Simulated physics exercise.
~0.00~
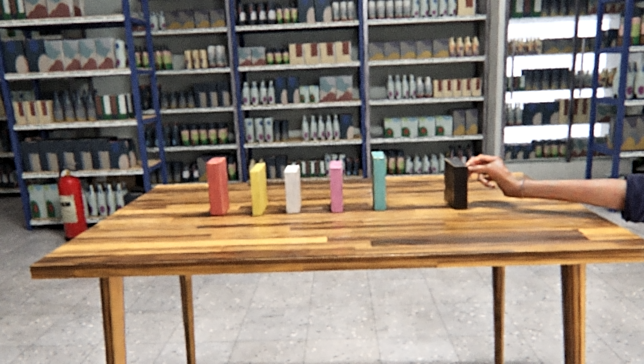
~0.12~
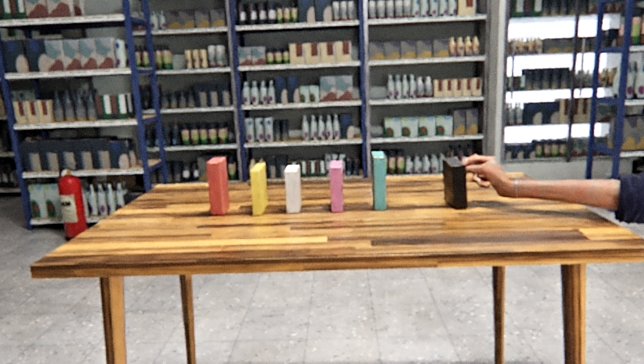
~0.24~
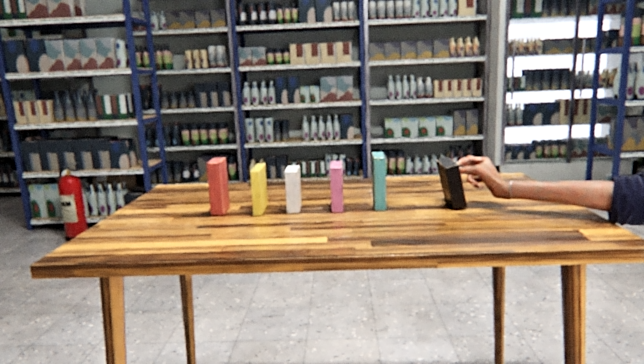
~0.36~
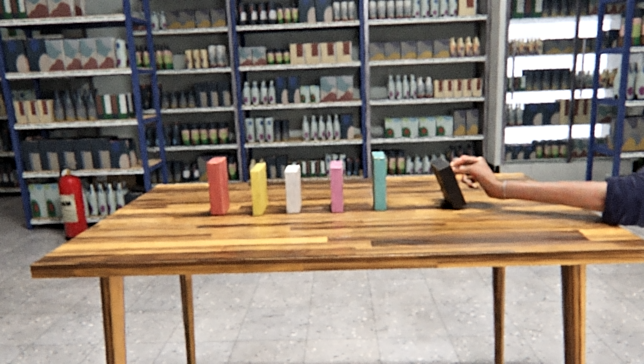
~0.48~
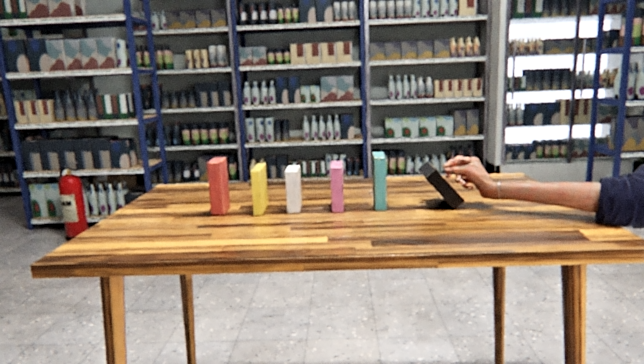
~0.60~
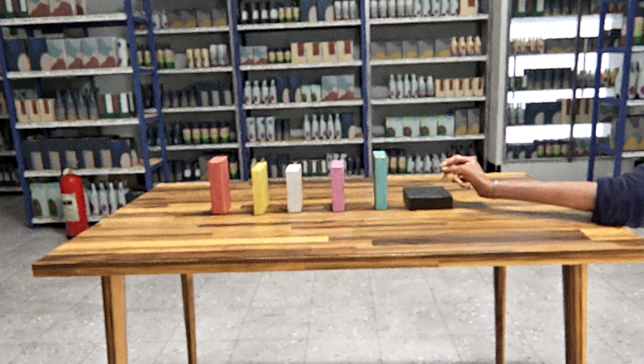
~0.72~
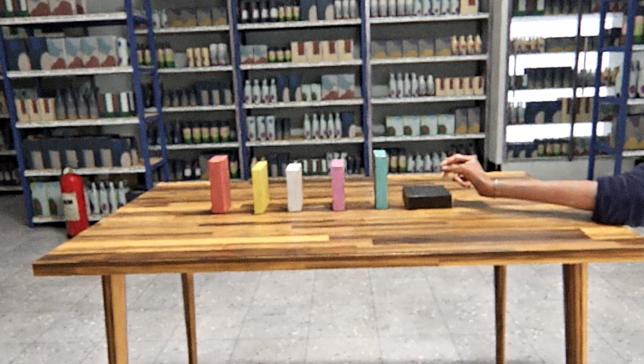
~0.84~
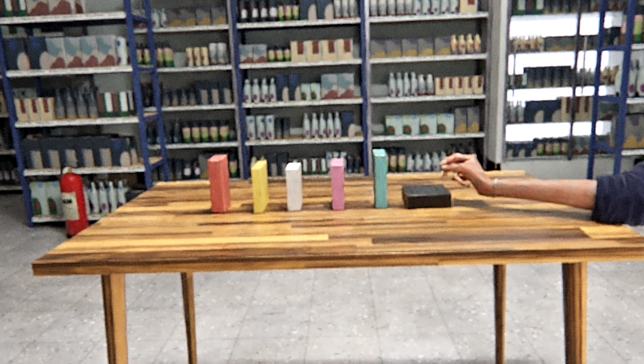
A hand tips the black board leftward onto its side, while five colored blocks stay upright.
